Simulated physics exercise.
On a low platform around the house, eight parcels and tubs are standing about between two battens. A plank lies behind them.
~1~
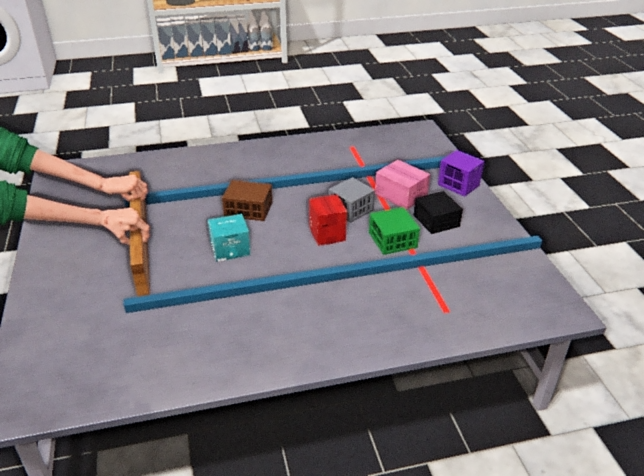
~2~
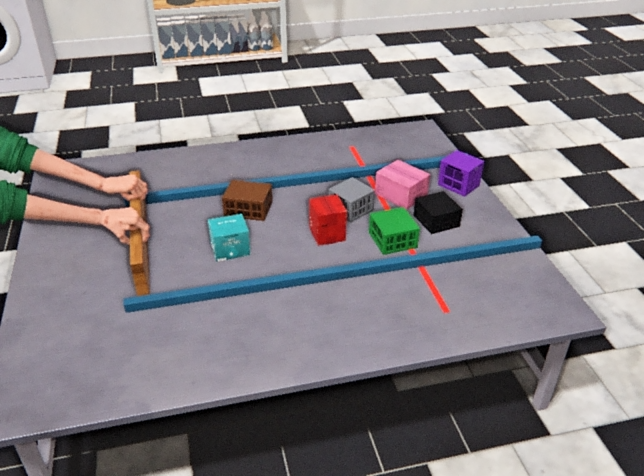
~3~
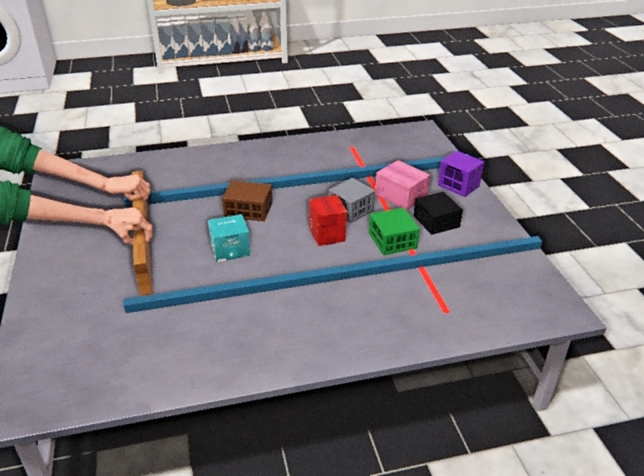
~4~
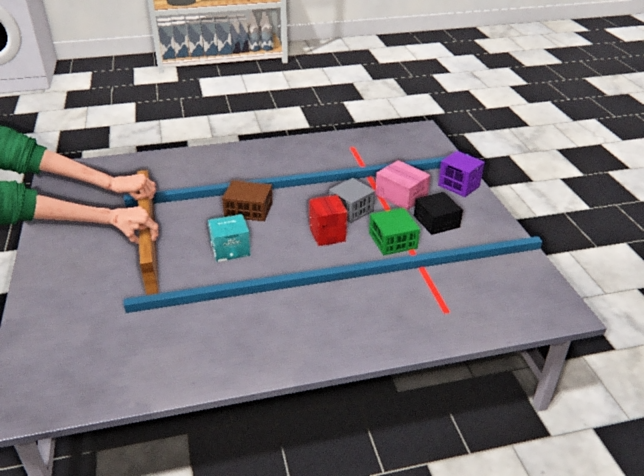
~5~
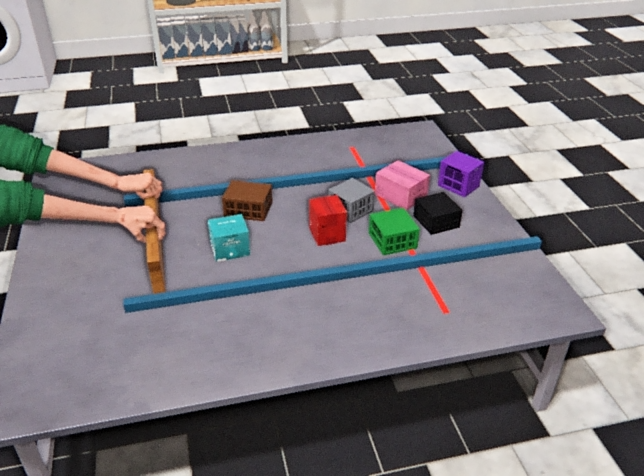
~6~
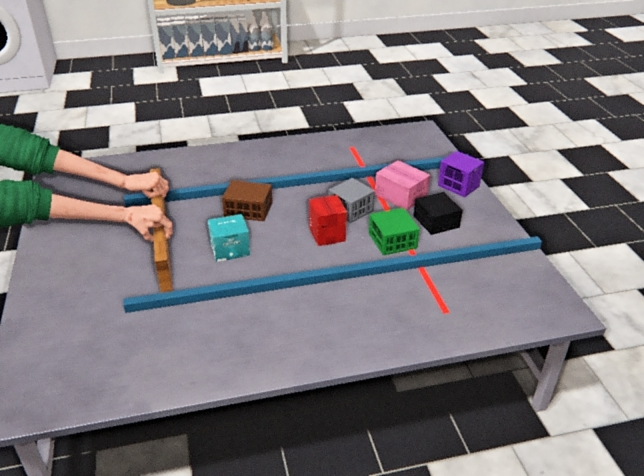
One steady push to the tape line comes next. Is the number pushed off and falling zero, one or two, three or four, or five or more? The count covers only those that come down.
It is zero.
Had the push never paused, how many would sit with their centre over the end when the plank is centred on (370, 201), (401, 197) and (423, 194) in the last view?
Respectively, 0, 0 and 1.
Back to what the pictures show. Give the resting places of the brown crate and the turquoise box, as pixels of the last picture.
Roughly (393, 175), and the other roughly (413, 212).
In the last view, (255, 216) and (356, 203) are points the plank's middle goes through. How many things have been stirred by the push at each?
Counts: 2, 7.
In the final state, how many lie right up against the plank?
I count 3 of them.
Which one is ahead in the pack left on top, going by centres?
Purple crate.
A little later, none off yet; purple crate at rest near (461, 174); black crate at rest near (438, 213); pink parcel at rest near (402, 185).
Next, none off yet; purple crate at rest near (461, 174); black crate shifted a little near (448, 212); pink parcel moving near (406, 184).
When it is over, the number that fall off is zero.
